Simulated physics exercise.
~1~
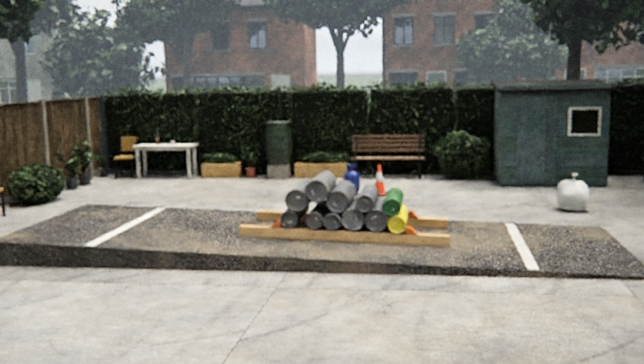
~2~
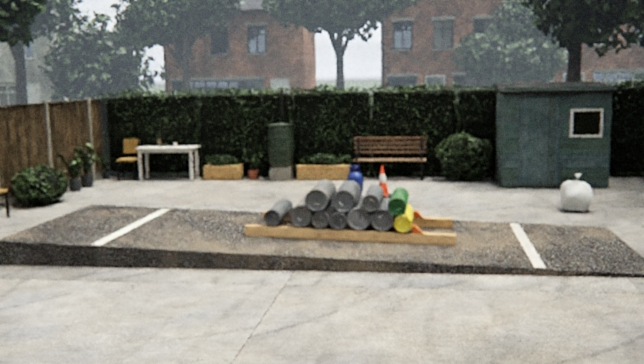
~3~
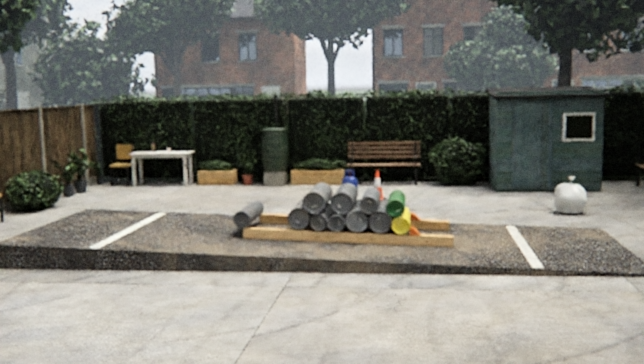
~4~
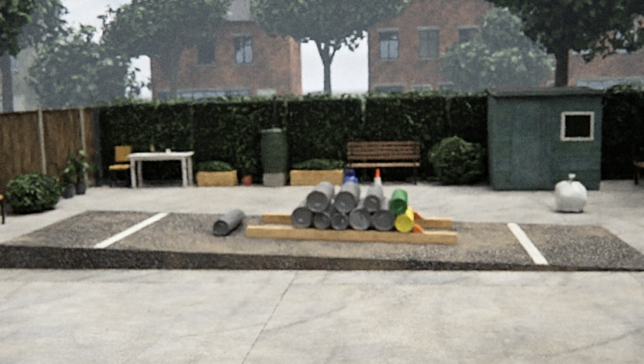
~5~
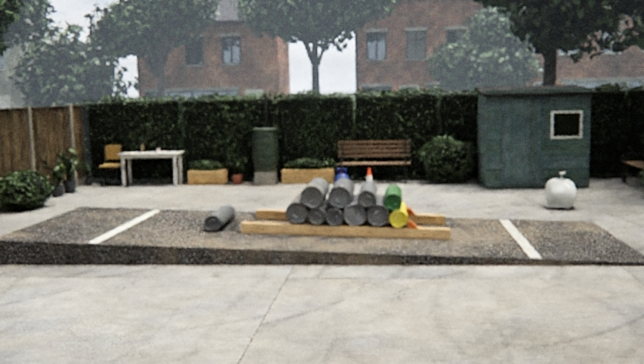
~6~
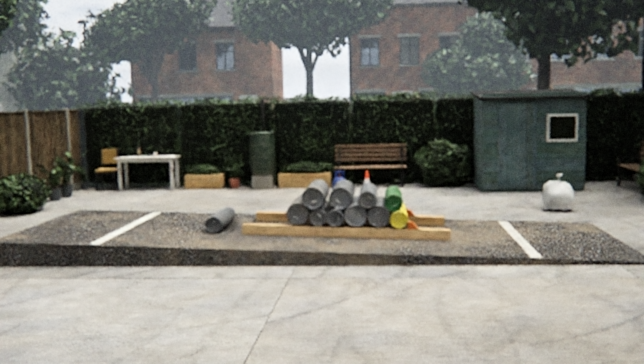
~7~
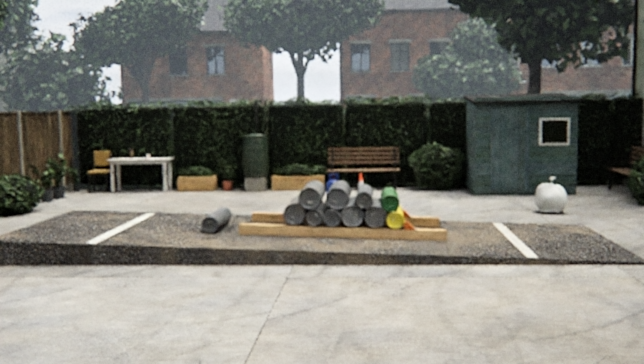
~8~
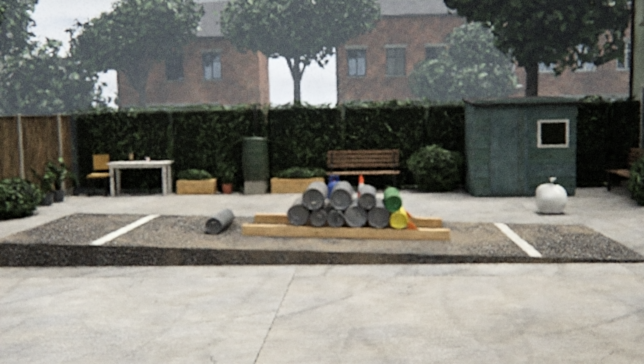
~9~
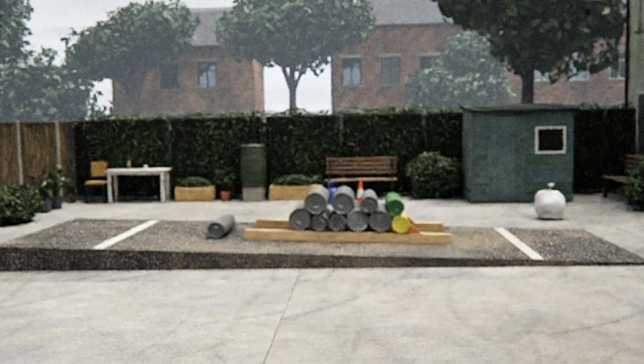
A grey cylinder at the left of a stack lying on wooden bearers shifts outward as the chock on that side gives way, in a gravel bay backed by a hedge and a green shed. The pile slumps a little to the left, and the end cylinder rolls along the bearers to their tip. It drops off onto the gravel and soon stops, short of the left white line. The others settle and stay stacked, with the yellow one low at the right against the remaining chock and the green one resting above. Nothing crosses either line as the view drifts gently sideways.
